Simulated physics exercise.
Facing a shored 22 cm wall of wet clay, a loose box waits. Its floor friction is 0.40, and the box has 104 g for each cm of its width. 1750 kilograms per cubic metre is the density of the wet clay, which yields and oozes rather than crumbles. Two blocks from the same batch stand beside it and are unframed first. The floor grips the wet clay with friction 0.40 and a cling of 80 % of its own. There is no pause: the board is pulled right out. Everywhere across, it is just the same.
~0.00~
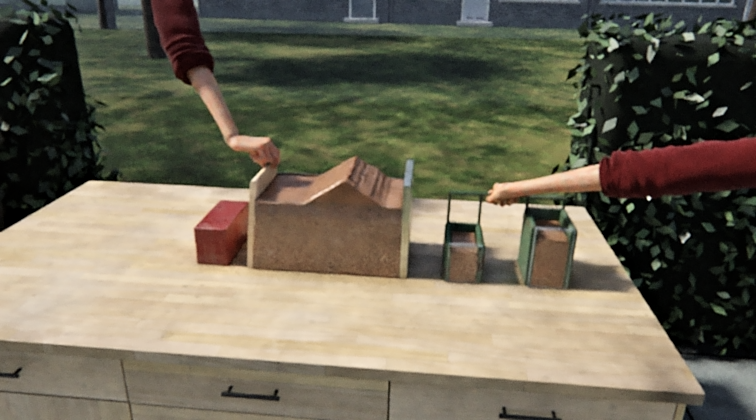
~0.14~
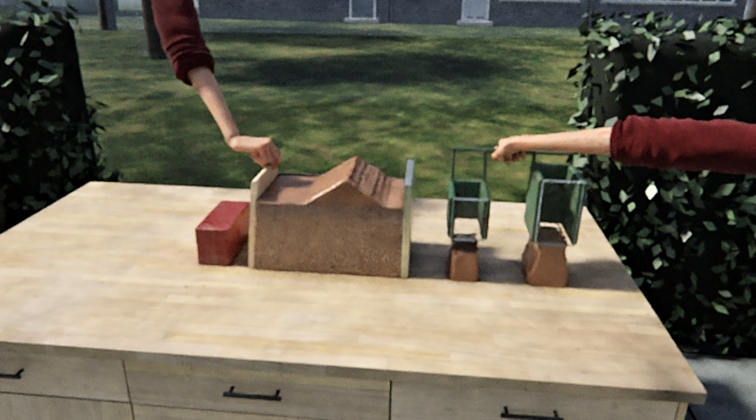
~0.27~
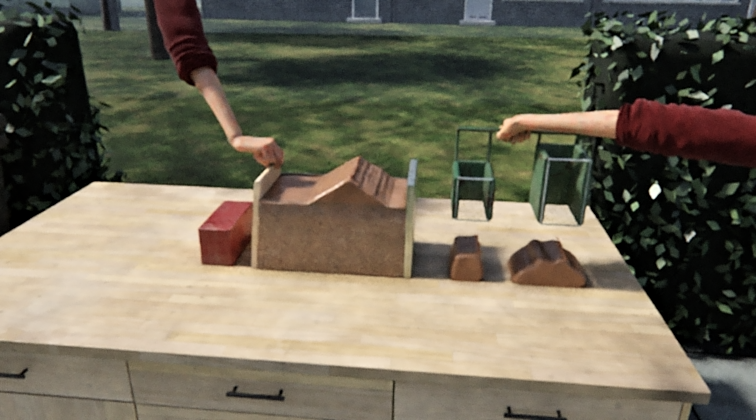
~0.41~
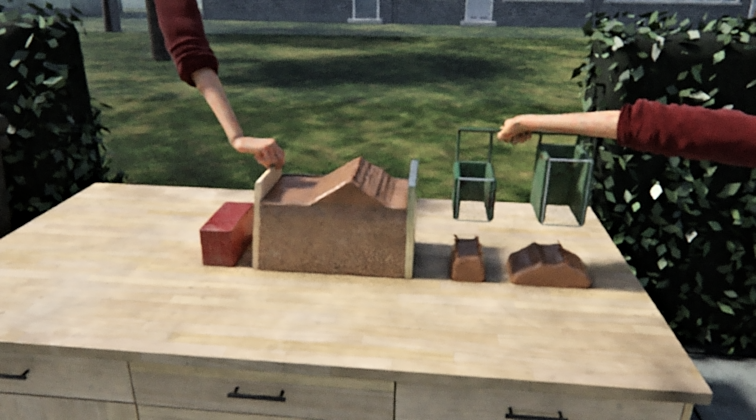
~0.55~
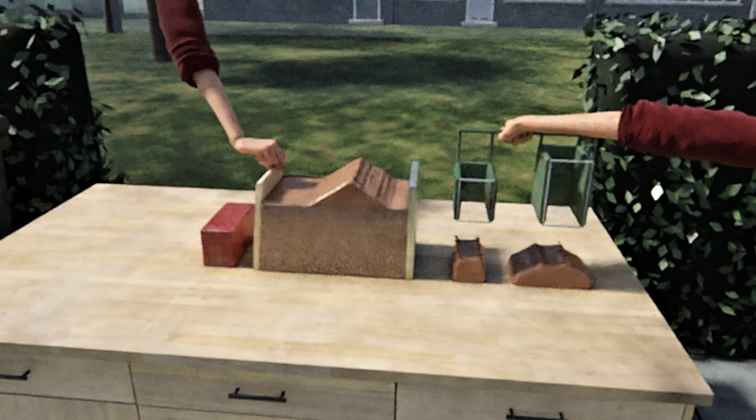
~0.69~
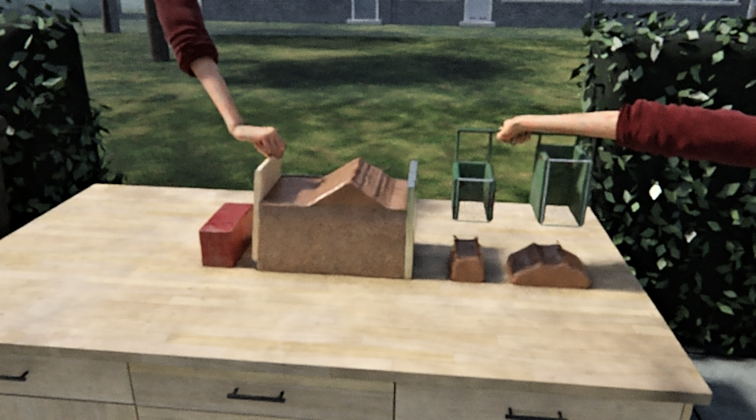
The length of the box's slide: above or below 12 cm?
Longer than 12 cm.
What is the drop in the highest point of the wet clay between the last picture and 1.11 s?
Roughly 5.5 cm.
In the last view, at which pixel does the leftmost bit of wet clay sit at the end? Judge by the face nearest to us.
You'll find it close to (186, 253).
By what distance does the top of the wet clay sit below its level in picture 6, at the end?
About 7.0 cm.
By 0.88 s, the box has not moved.
By 1.11 s, the box has been pushed 4.1 cm.
By 1.34 s, the box has been pushed 11 cm.
By 1.57 s, the box has been pushed 14 cm.
By 1.66 s, at the end, the box has been pushed 14 cm.
